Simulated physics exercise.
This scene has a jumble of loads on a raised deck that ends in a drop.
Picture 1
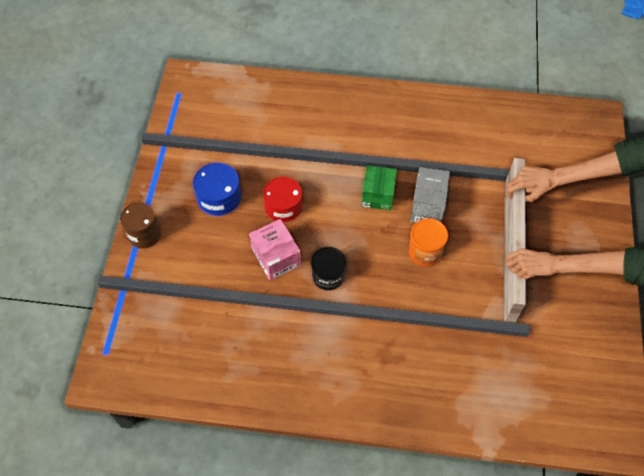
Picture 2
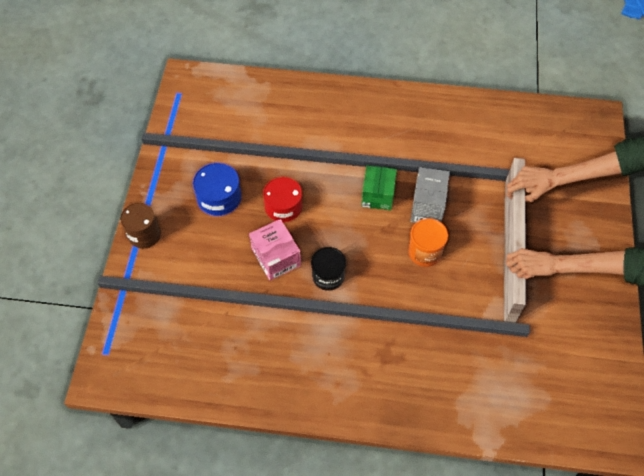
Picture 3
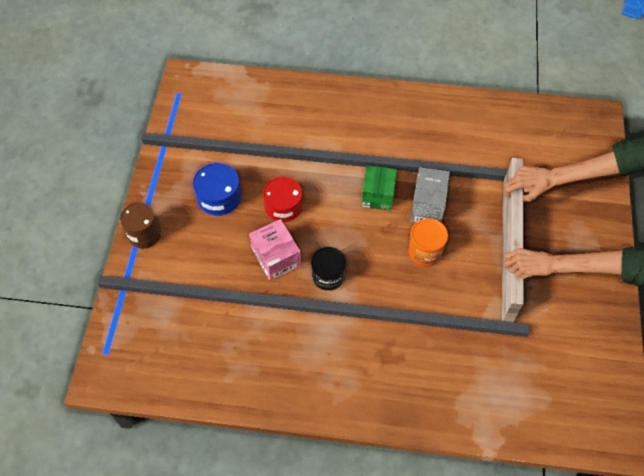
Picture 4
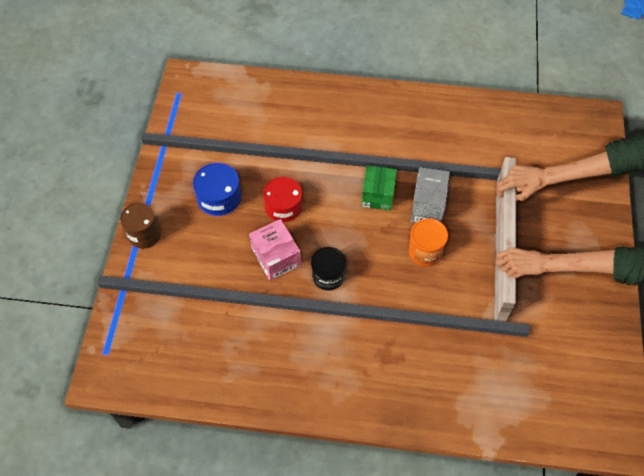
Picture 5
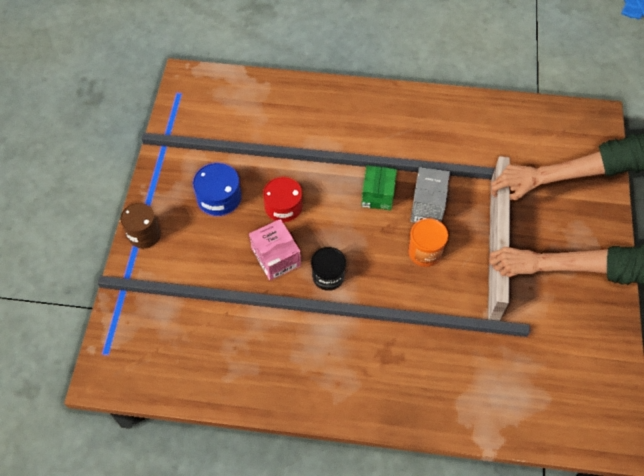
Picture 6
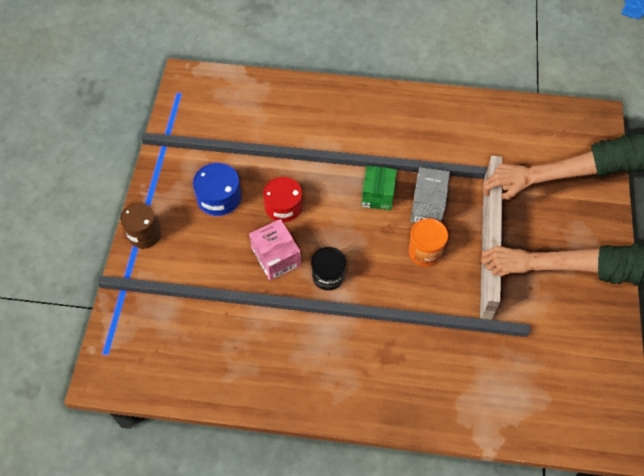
A wooden tabletop above a grey concrete floor is seen from high above, in a view that stays still. Between two dark rails lie a brown canister on a blue tape line at left, blue and red canisters, a pink box, a black container, a green parcel, a grey block and an orange pail. Two hands at right hold a pale plank, still at first, then slide it slightly left, touching nothing else.
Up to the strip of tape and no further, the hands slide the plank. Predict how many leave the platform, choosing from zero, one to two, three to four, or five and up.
The drop will claim five or more of them.
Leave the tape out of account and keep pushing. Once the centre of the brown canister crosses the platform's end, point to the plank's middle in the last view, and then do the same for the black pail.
Middle approx. at (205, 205), then approx. at (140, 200).
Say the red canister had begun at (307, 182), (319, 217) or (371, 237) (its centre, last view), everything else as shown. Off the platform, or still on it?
In turn it goes off the edge; goes off the edge; goes off the edge.
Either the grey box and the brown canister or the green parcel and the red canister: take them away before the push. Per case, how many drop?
Fallen: 2 in the first try, 3 in the other.
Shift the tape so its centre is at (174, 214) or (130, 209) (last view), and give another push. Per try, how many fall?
First 2, second 8.
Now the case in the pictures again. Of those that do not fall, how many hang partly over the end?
The number overhanging is 3.
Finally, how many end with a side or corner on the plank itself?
All in all, 3.
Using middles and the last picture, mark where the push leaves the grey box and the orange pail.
You'll see the grey box at (138, 165), with the orange pail at (122, 214).
Early on, none off yet; brown canister at rest near (141, 226); blue canister at rest near (218, 189); red canister travelled a little near (272, 200).
Finally, the number that fall off is five or more; lost, green parcel, pink box, red canister, blue canister and brown canister.
